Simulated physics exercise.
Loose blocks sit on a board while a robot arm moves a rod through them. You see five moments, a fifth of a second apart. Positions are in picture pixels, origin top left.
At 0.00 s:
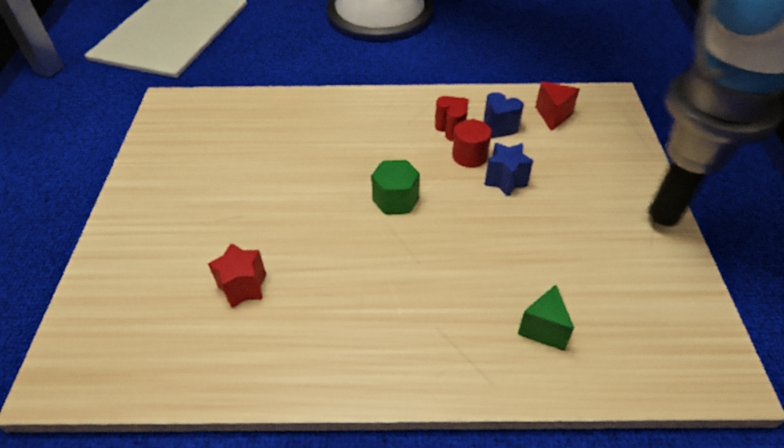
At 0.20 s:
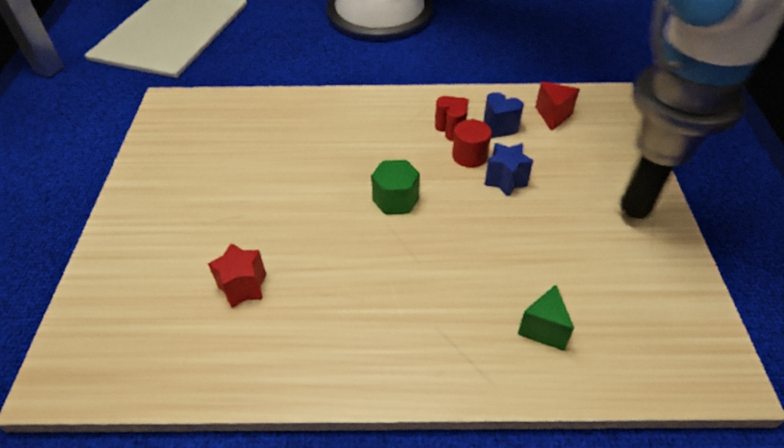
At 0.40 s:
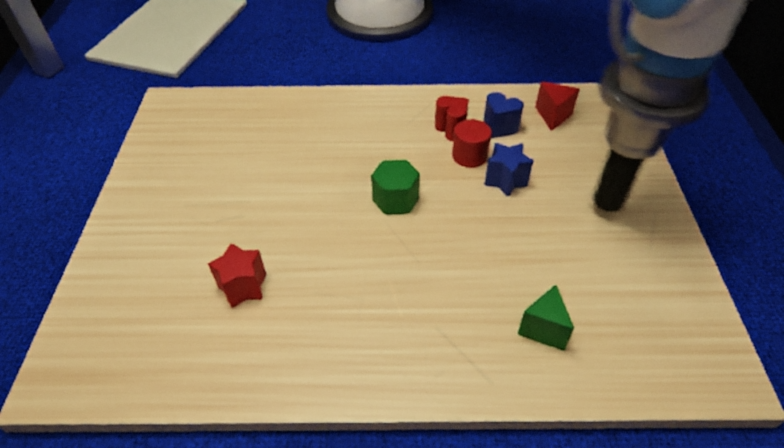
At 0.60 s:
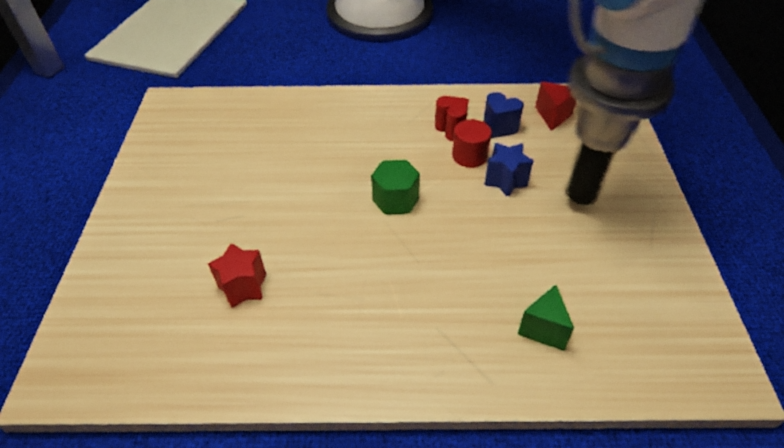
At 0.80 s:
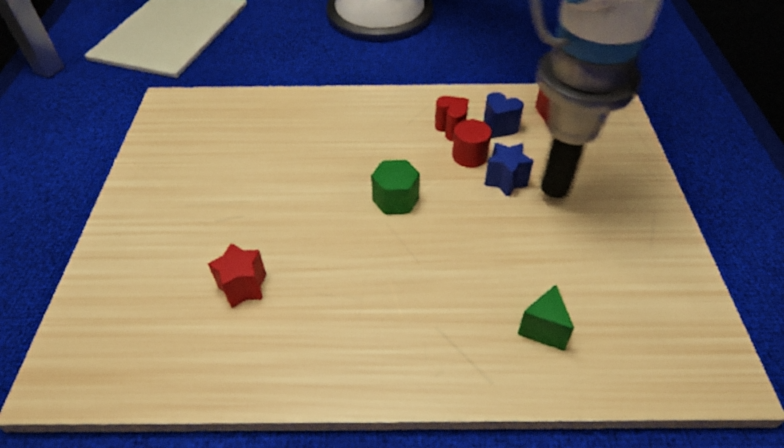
In this clip, a robot arm moves a dark-tipped rod leftward from the right side of a wooden board toward a blue star block, while the red, green and blue blocks stay still.
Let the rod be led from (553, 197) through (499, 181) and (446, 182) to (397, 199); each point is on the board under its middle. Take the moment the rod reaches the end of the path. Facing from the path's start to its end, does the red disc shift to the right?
In short: Yes.
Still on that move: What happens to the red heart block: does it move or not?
It is moved from its place.
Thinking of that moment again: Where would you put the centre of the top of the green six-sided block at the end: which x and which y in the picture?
It is going to be at (362, 185).
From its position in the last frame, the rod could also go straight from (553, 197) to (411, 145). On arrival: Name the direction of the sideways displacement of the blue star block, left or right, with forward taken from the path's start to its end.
Shifts left.
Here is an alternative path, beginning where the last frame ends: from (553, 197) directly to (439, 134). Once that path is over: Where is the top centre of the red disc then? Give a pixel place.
It comes to (412, 118).
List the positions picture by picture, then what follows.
The first frame shows rod tip at (664, 215); block tops, green six-sided block at (395, 174); red heart block at (454, 104); red disc at (473, 130); blue star block at (511, 155).
The second frame shows rod at (636, 208); blocks unchanged.
The third frame shows rod at (608, 201); blocks unchanged.
The fourth frame shows rod at (581, 194); blocks unchanged.
The fifth frame shows rod at (555, 188); green six-sided block at (395, 174); red heart block at (454, 104); red disc at (473, 130); blue star block at (511, 155).
The first path, step by step. One third of the way, rod at (500, 172); red heart block at (452, 101); red disc at (456, 125); blue star block at (469, 148), turned 25° anticlockwise.
Two thirds of the way, rod at (446, 173); red heart block at (450, 99), turned 15° clockwise; red disc at (439, 121); blue star block at (420, 147), turned 30° anticlockwise.
At the end, rod at (397, 190); green six-sided block at (362, 185); red heart block at (450, 99), turned 15° clockwise; red disc at (439, 121); blue star block at (401, 146), turned 15° clockwise.
